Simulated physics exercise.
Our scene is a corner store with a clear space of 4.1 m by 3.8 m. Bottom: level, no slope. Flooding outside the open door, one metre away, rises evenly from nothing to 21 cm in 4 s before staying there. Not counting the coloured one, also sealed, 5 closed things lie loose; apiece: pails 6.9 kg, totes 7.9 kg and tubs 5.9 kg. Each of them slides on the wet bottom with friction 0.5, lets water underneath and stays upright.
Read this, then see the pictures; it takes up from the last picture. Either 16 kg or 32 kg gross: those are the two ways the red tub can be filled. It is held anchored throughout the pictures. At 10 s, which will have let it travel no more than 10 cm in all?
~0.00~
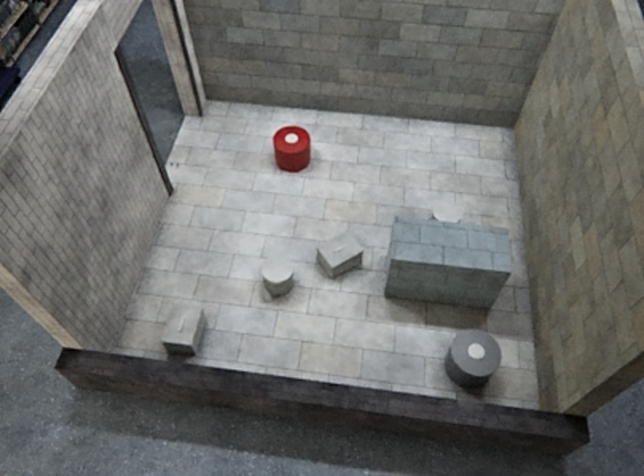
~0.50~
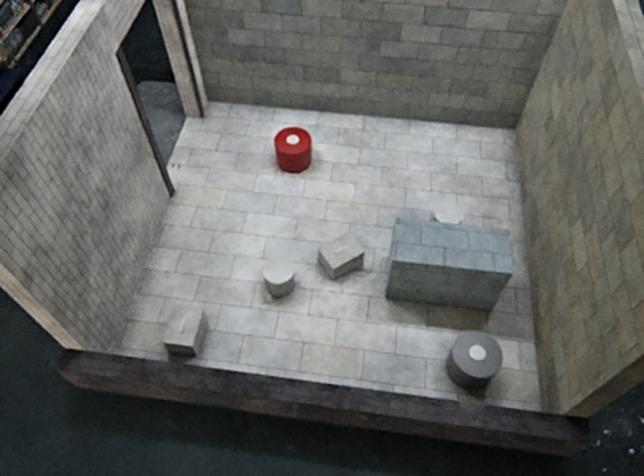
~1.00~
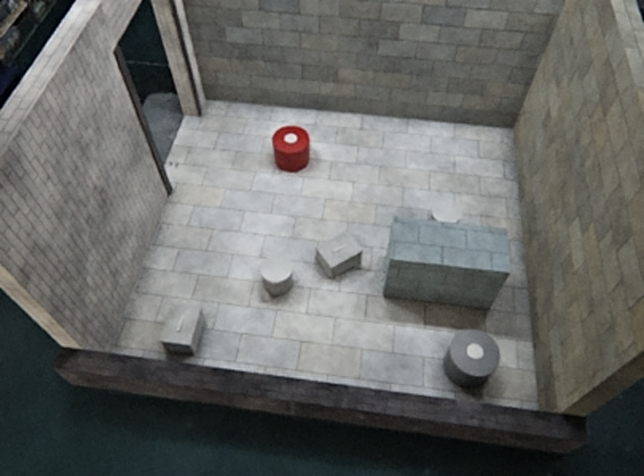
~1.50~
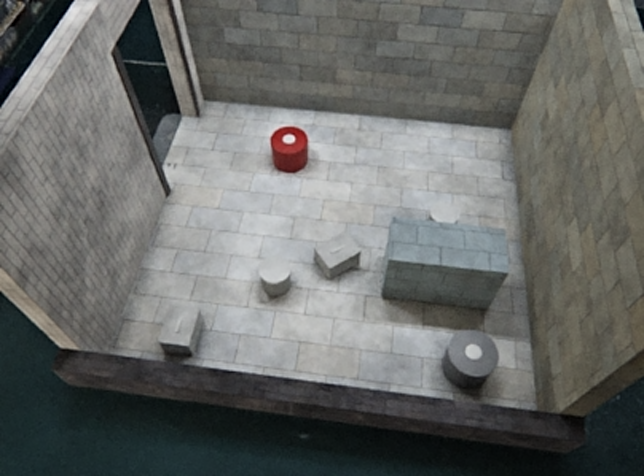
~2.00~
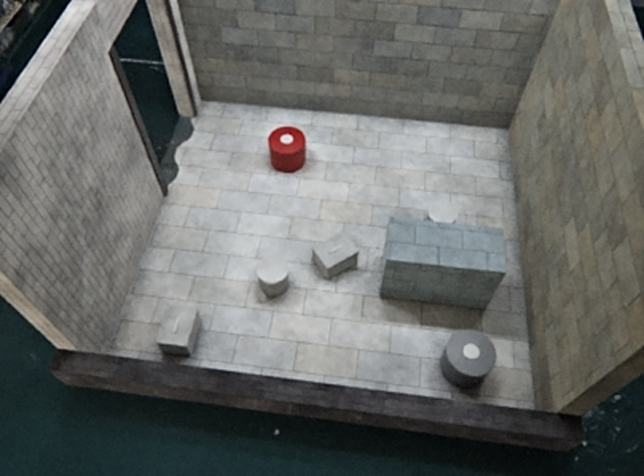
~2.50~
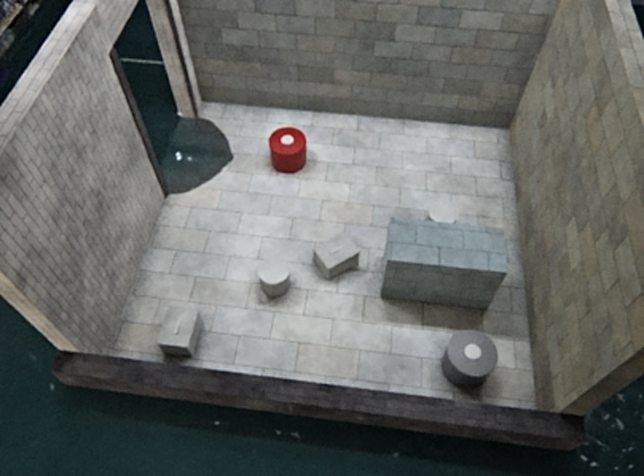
Answer: 32 kg, not 16 kg.
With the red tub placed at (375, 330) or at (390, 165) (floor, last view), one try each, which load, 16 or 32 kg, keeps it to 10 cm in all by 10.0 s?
Any load; heavier load only.
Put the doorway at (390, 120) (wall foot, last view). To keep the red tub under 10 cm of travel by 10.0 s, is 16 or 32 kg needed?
The small mass already works.
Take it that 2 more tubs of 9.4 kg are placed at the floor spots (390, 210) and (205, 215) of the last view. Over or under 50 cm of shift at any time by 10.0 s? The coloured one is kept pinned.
Respectively, exceeded and not exceeded.
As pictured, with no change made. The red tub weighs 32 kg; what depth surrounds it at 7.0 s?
Close to 7 cm deep.
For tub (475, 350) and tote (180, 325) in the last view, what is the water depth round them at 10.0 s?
Some 9 cm at the first, some 5 cm at the second.
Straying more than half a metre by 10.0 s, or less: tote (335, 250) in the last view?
That one is beyond half a metre, as it turns out.
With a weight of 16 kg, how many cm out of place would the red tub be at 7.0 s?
Around 60 centimetres out of place.
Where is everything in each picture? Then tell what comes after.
In the first picture, the red tub at (292, 139) rests on the ground; 0.0 m2 under water; 0 of 6 have shifted.
In the second picture, the red tub at (293, 140), on the bottom; 0.0 m2 under water; 0 of 6 have shifted.
In the third picture, the red tub at (291, 139) rests on the ground; water covers 0.0 m2; 0 of 6 have shifted.
In the fourth picture, the red tub at (289, 140) rests on the ground; 0.0 m2 under water; 0 of 6 have shifted.
In the fifth picture, the red tub at (287, 140), on the bottom; water covers 0.0 m2; 0 of 6 have shifted.
In the sixth picture, the red tub at (287, 140), on the bottom; water covers 0.5 m2; 0 of 6 have shifted.
After 3.5 s the red tub would be 0 cm from its start with 16 kg and 0 cm from its start with 32 kg; 4 cm of water round it then.
After 4.5 s the red tub would be 6 cm from its start with 16 kg and 0 cm from its start with 32 kg; 6 cm of water round it then.
After 7.0 s the red tub would be 69 cm from its start with 16 kg and 0 cm from its start with 32 kg; 7 cm of water round it then.
After 10.0 s the red tub would be 118 cm from its start with 16 kg and 0 cm from its start with 32 kg; 8 cm of water round it then.
